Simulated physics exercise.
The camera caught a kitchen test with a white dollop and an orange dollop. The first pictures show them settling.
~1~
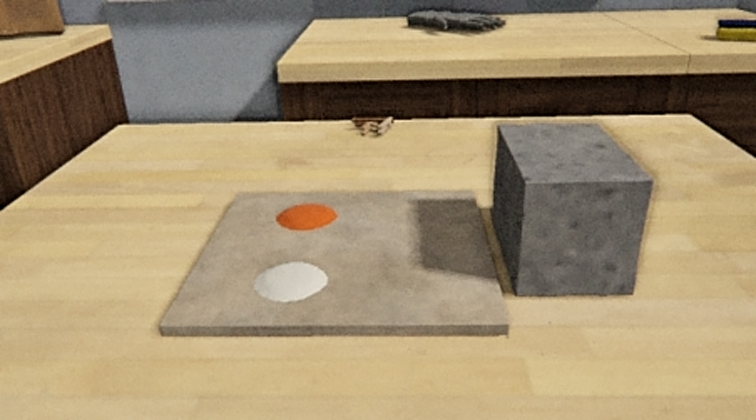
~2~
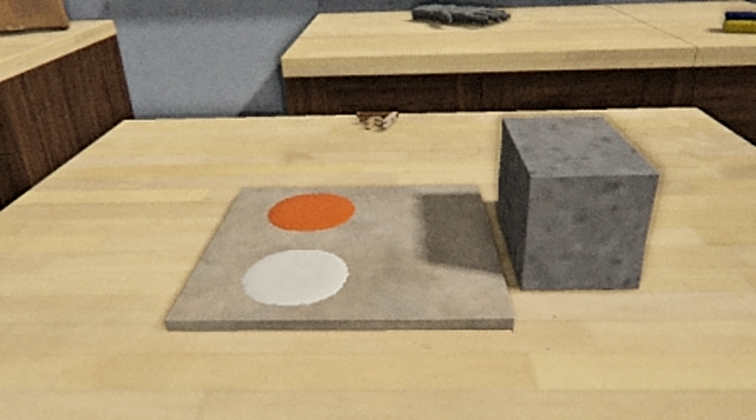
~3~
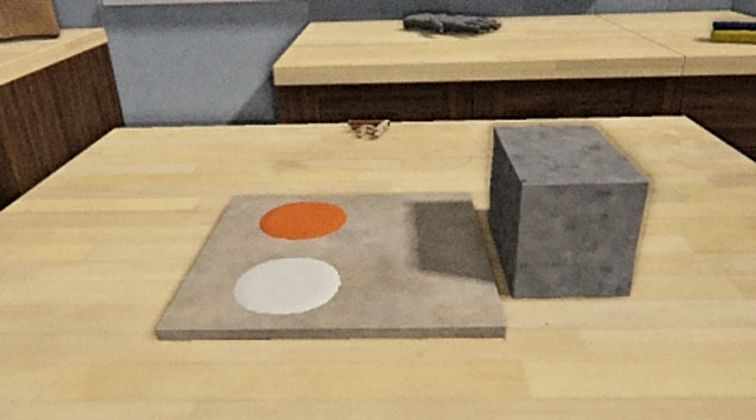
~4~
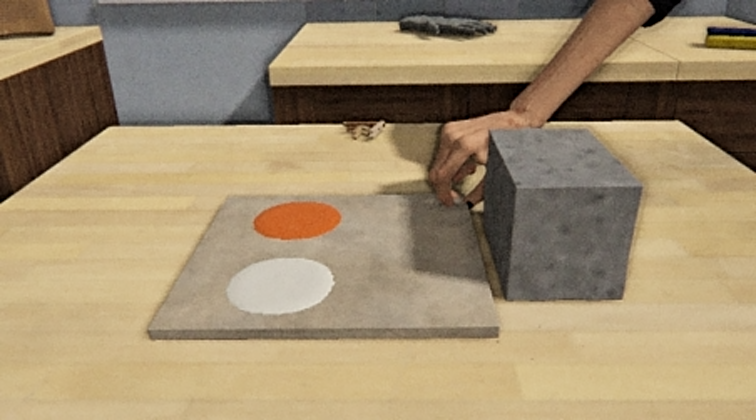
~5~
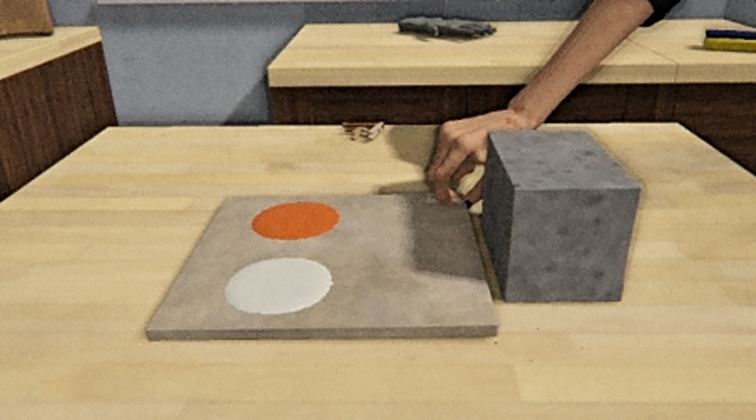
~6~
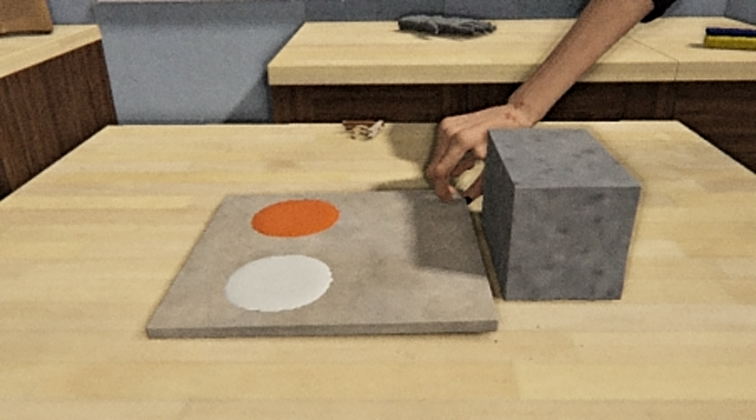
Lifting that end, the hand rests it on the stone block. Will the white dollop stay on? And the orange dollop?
The white dollop ends up off it; the orange dollop ends up off it.
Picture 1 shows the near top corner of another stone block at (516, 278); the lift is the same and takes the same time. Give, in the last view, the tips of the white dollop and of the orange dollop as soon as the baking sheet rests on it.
Roughly (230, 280) and (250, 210).
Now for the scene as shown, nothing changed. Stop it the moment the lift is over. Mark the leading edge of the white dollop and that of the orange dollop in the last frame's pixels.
Roughly (167, 283) and roughly (207, 219), in the order you asked.
Shortly, slope about 26°; the white dollop is dripping off the low end; the orange dollop is dripping off the low end.
Then, the white dollop is dripping off the low end; the orange dollop is dripping off the low end.
At the finish, slope about 26°; the white dollop is dripping off the low end; the orange dollop is dripping off the low end.
